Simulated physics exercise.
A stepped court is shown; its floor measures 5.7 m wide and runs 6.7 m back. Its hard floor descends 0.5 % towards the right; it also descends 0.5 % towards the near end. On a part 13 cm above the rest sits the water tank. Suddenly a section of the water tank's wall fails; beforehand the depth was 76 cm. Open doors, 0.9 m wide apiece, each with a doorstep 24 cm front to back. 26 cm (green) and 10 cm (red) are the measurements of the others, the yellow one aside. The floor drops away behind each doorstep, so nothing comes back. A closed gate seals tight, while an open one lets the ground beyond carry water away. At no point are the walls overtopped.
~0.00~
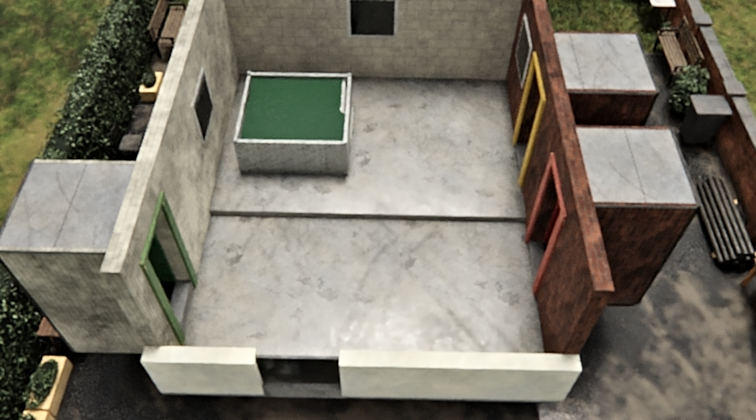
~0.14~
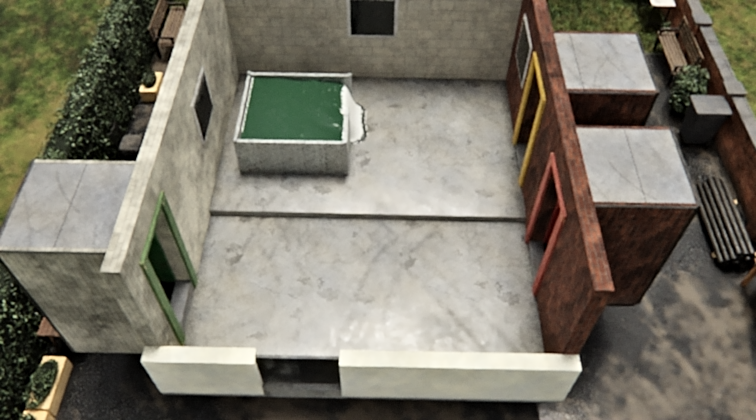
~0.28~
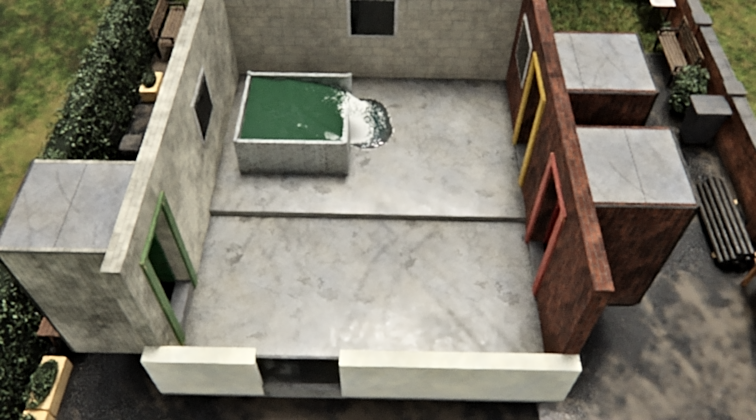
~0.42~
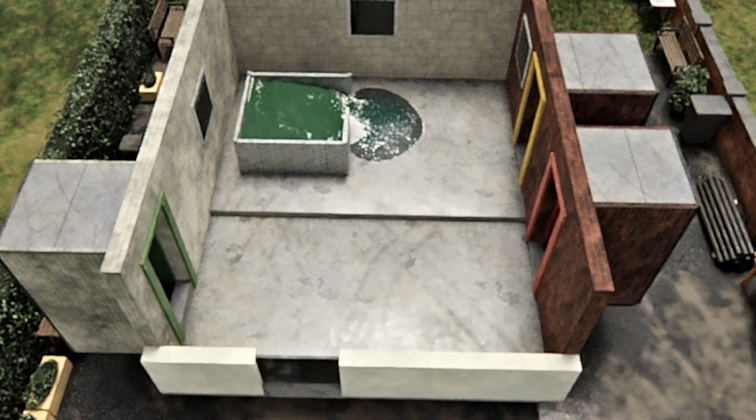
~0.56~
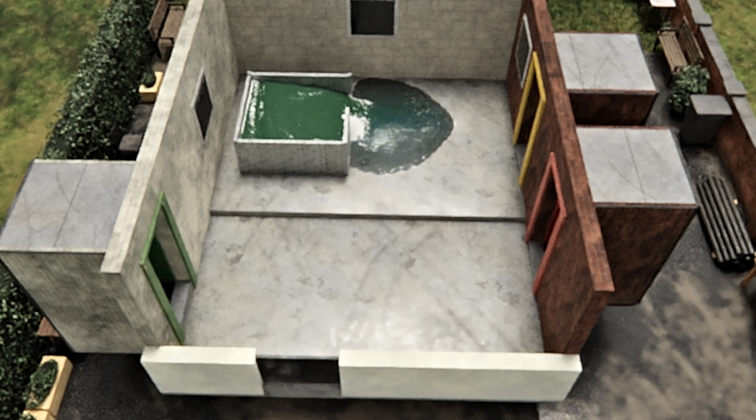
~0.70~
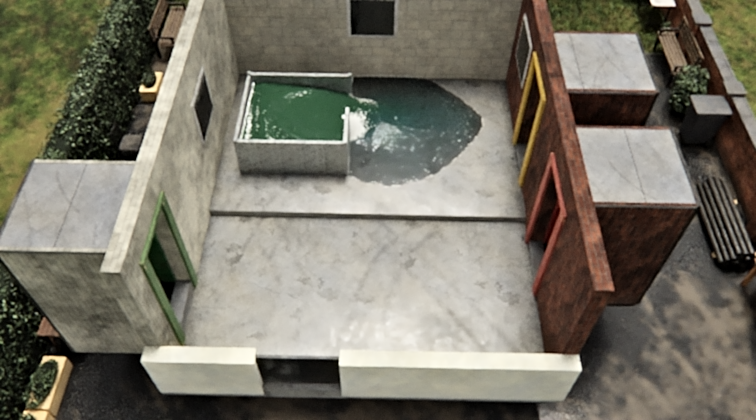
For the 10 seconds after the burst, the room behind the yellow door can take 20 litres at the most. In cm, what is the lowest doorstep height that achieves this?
About 20 cm.
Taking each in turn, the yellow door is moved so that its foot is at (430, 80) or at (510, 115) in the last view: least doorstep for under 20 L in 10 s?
In turn: About 17 cm, about 28 cm.
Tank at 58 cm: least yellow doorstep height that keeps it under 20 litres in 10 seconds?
About 14.5 centimetres.
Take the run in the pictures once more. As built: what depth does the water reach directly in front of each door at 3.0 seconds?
In cm: Yellow 19, green 0, red 8.
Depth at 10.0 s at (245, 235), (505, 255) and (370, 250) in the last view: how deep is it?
That's 12, 5 and 3 cm, in the order given.
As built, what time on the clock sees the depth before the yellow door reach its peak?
Peak: Close to 2.2 s.
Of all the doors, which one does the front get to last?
That would be the green one.
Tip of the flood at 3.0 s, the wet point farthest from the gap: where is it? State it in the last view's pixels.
The farthest wet point is roughly at (538, 357) in the last view.
After 1.4 s water covers 30 % of the floor, deepest (48 cm) near (501, 80); 14 cm at the yellow door, 8 litres in over its 7 cm doorstep.
After 3.0 s water covers 35 % of the floor, deepest (29 cm) near (503, 98); 19 cm at the yellow door, 131 litres in over its 7 cm doorstep.
After 10.0 s water covers 85 % of the floor, deepest (20 cm) near (205, 245); 8 cm at the yellow door, 231 litres in over its 7 cm doorstep.
At the yellow door as built, the water arrived by 1.1 s and peaked near 23 cm at 2.2 s.
With a doorstep of 16.5 cm, 47 litres would have come in within the 10 s; with 22 cm, 11 litres. So under 20 litres takes about 20 cm.
